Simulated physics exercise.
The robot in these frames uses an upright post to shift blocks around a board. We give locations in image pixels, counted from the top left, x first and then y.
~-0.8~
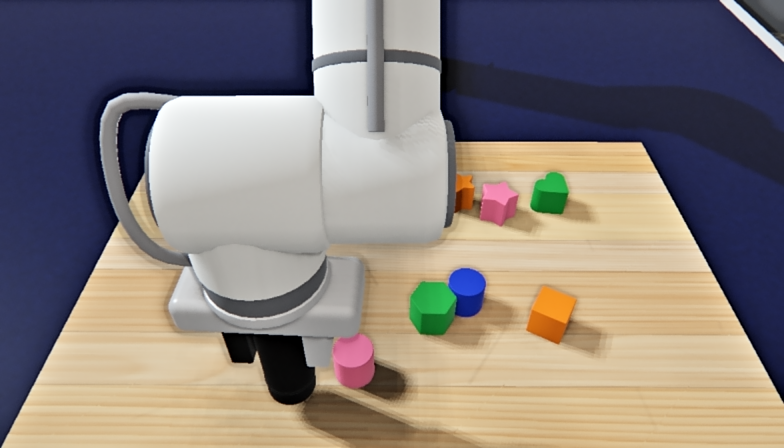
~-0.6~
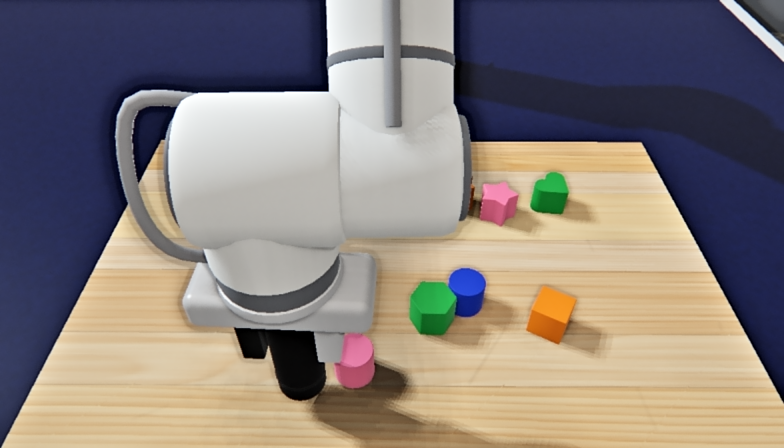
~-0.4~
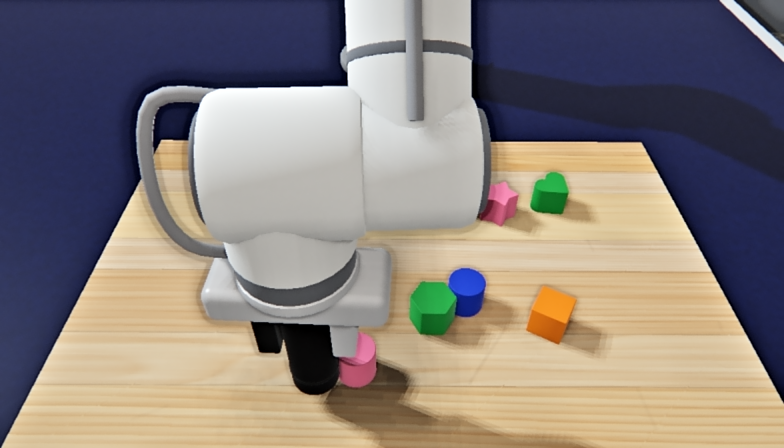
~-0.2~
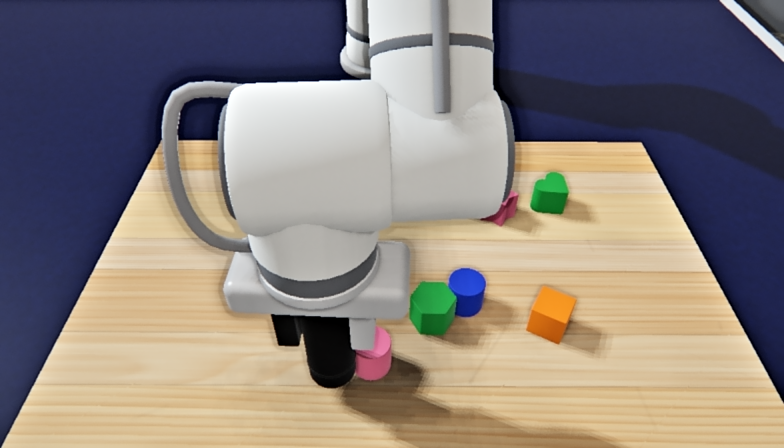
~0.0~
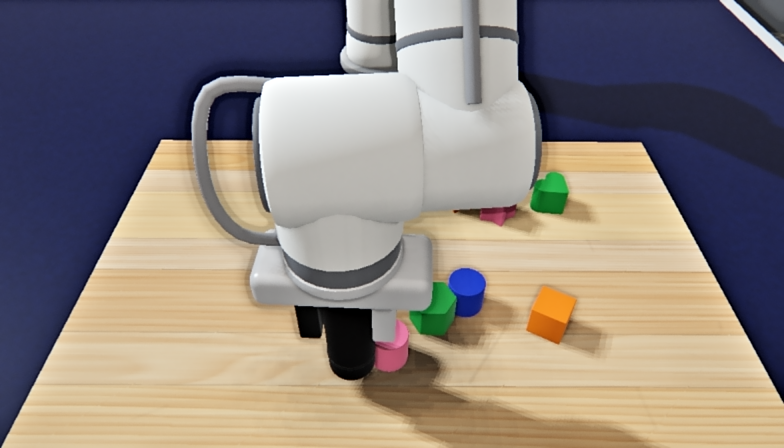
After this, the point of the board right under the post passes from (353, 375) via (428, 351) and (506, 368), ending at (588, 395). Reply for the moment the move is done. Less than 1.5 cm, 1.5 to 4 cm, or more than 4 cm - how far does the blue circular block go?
The middle band: 1.5 to 4 cm.
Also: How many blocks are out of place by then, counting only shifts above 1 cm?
I predict three or more.
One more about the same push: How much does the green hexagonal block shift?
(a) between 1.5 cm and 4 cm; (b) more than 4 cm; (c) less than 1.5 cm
Correct choice: A.
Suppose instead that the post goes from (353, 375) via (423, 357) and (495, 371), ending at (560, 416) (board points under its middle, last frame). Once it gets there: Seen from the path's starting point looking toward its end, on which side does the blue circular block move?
The blue circular block is shifted sideways to the left, facing along the path from start to end.
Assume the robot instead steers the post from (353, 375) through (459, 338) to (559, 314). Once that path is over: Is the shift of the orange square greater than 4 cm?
I'd say yes.
The first path, step by step. One third of the way, post at (429, 338); pink circular block at (465, 314); green hexagonal block at (455, 283), turned 65° anticlockwise; blue circular block at (481, 264).
Two thirds of the way, post at (510, 356); pink circular block at (506, 310); green hexagonal block at (455, 283), turned 65° anticlockwise; blue circular block at (481, 264).
At the end, post at (594, 382); pink circular block at (506, 310); green hexagonal block at (455, 283), turned 65° anticlockwise; blue circular block at (481, 264); orange square not moved.
